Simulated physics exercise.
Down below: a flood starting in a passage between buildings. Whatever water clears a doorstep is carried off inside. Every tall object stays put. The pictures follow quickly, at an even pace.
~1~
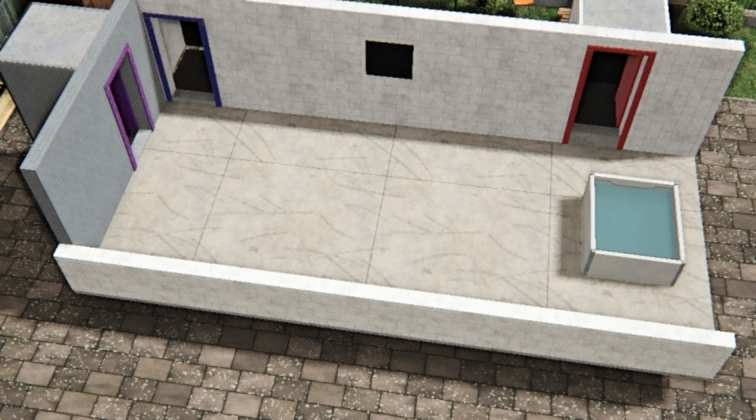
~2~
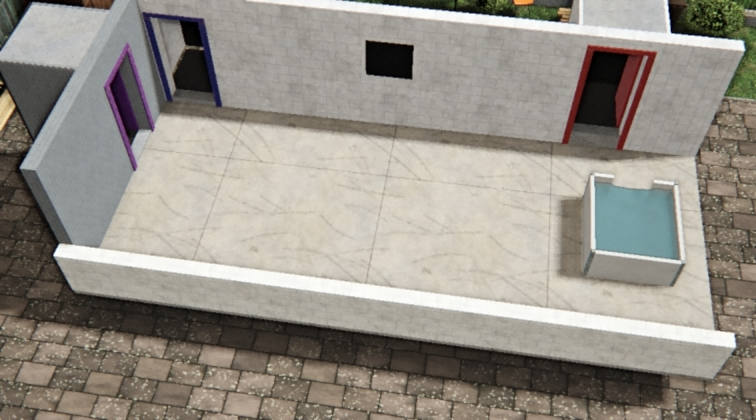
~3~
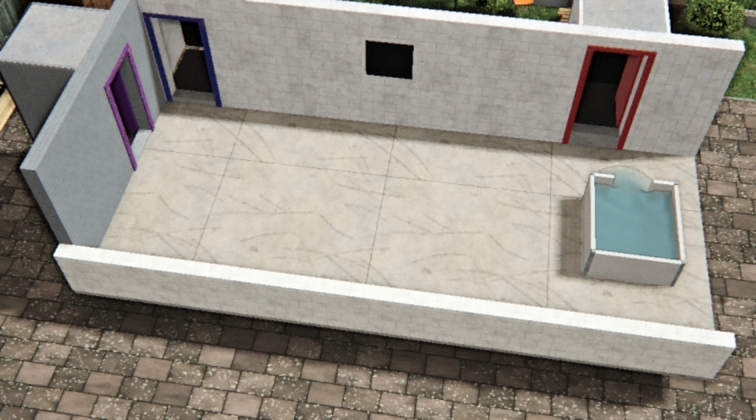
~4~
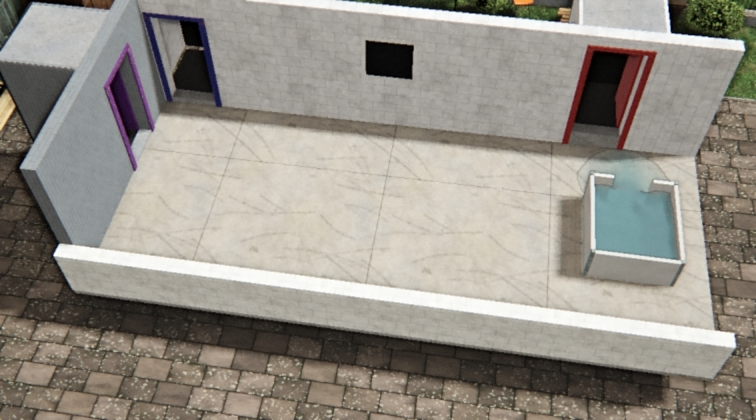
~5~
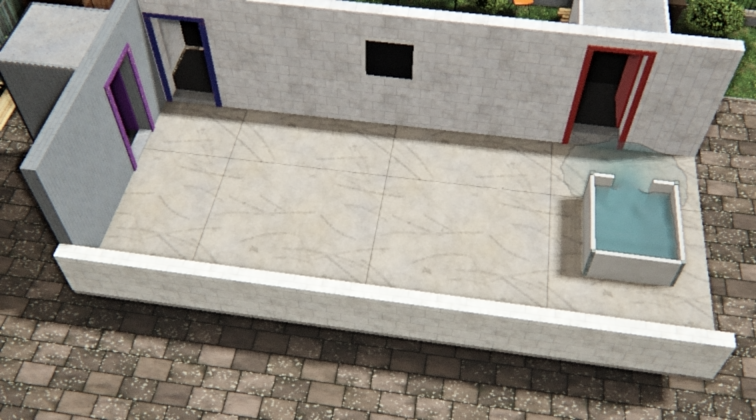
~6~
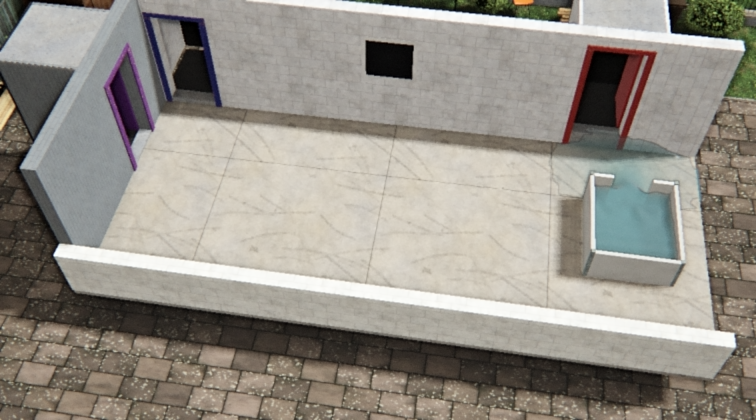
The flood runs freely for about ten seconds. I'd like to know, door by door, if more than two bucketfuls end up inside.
In order: The purple door gets two buckets or fewer; the red door gets two buckets or fewer; the blue door gets two buckets or fewer.
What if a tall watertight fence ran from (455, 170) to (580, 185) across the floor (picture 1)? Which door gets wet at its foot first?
First: The red one.
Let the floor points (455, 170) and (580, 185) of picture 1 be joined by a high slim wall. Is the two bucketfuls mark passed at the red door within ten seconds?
The red door copes.
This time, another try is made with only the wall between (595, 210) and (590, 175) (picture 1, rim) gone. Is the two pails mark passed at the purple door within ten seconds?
Then: The purple one is over.
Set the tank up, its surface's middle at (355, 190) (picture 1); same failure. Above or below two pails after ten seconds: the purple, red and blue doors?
One by one: Purple is over; red is under; blue keeps below it.
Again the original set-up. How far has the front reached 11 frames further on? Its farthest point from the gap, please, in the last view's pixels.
Around (388, 126).
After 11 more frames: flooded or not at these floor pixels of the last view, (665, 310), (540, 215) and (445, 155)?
Result, in order: Unflooded / unflooded / waterlogged.
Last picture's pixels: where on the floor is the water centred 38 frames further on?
The water centres close to (485, 195).
A moment on, water covers 10 % of the floor; the purple door not reached, the red door wet at the sill, nothing in, the blue door not reached.
Next, water covers 15 % of the floor; the purple door not reached, the red door under two buckets in, the blue door not reached.
Then, water covers 35 % of the floor; the purple door not reached, the red door under two buckets in, the blue door not reached.
Later, water covers 55 % of the floor; the purple door wet at the sill, nothing in, the red door under two buckets in, the blue door wet at the sill, nothing in.
In the end, water covers 60 % of the floor; the purple door wet at the sill, nothing in, the red door under two buckets in, the blue door wet at the sill, nothing in.
